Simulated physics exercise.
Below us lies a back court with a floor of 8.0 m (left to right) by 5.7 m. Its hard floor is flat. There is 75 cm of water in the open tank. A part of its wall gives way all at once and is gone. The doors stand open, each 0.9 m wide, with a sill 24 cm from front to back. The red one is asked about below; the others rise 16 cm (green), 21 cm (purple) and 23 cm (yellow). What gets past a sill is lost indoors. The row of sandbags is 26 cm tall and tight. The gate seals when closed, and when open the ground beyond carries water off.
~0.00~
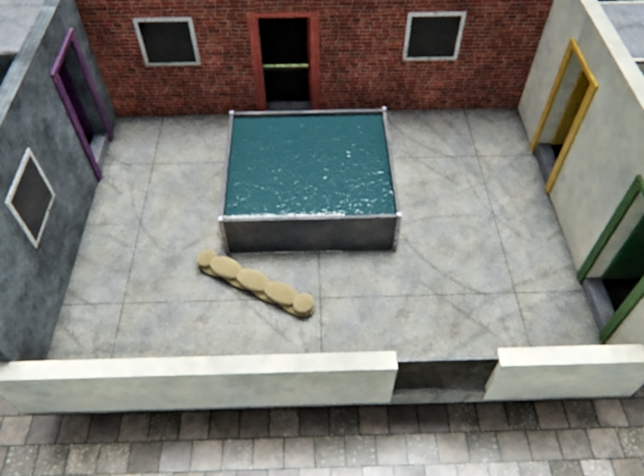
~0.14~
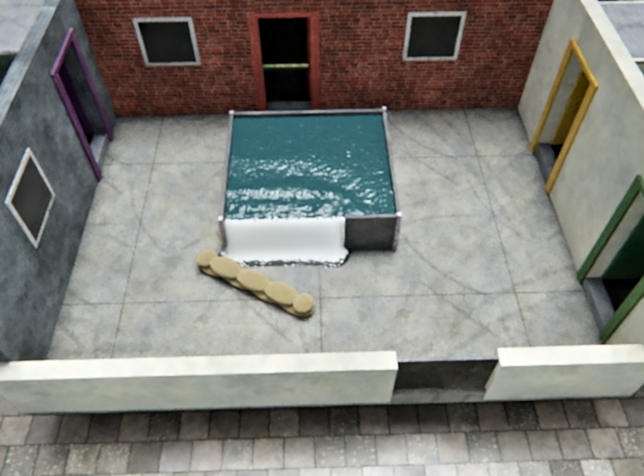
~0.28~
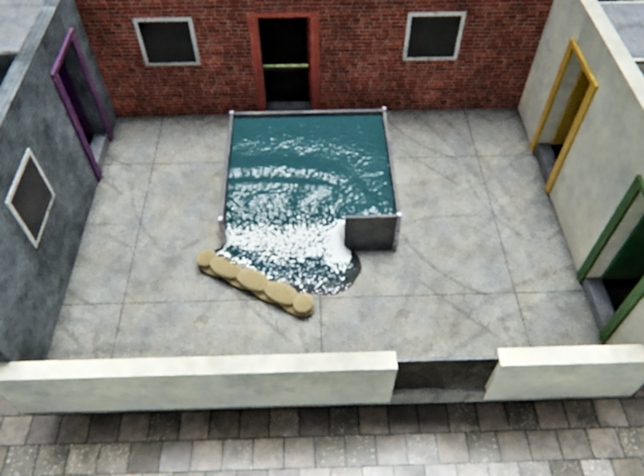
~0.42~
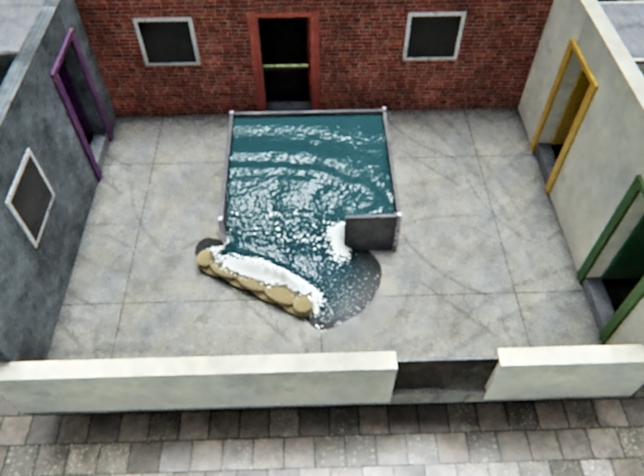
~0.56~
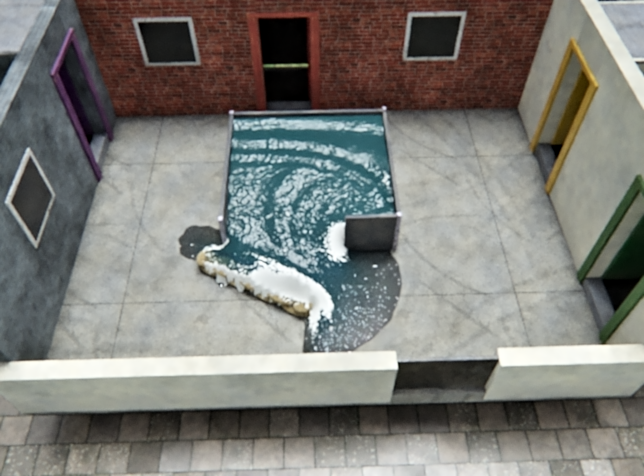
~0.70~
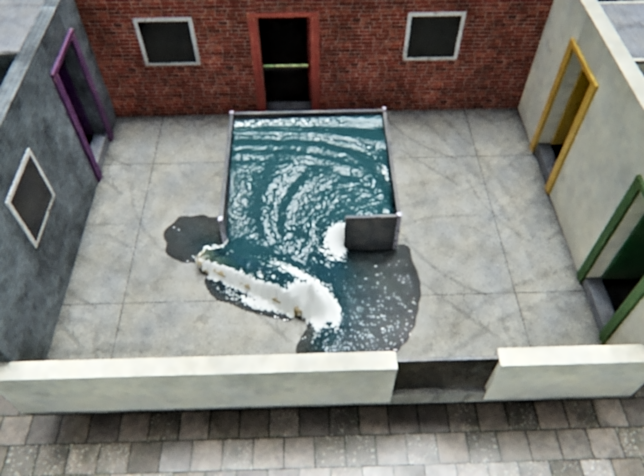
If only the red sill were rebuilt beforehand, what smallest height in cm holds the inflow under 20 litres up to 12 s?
At least 15 cm or so.
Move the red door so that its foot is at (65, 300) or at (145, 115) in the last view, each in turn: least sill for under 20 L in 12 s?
Roughly 10.5 and 12.0 cm.
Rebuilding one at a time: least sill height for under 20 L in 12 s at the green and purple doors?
About 31 cm at green and 9.5 cm at purple.
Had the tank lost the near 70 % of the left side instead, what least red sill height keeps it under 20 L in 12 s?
Then roughly 6.0 cm.
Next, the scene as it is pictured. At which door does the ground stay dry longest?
Last comes the red one.
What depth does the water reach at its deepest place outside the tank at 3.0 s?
Up to some 38 cm.
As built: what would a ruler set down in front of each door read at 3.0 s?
In cm: Green 33, purple 6, red 0, yellow 0.
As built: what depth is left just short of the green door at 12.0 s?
Some 8.5 cm.
After 1.4 s water covers 30 % of the floor, deepest (61 cm) near (232, 266); it has not reached the red door.
After 3.0 s water covers 65 % of the floor, deepest (38 cm) near (606, 360); it has not reached the red door.
After 12.0 s water covers 95 % of the floor, deepest (16 cm) near (520, 123); 13 cm at the red door, 93 litres in over its 10 cm sill.
At the red door as built, the water arrived by 6.0 s and peaked near 19 cm at 7.8 s.
Run again over the same 12 s with other heights there, 57 litres in over 12 cm, 1 litre over 19 cm. The limit of 20 litres is kept from about 15 cm up.
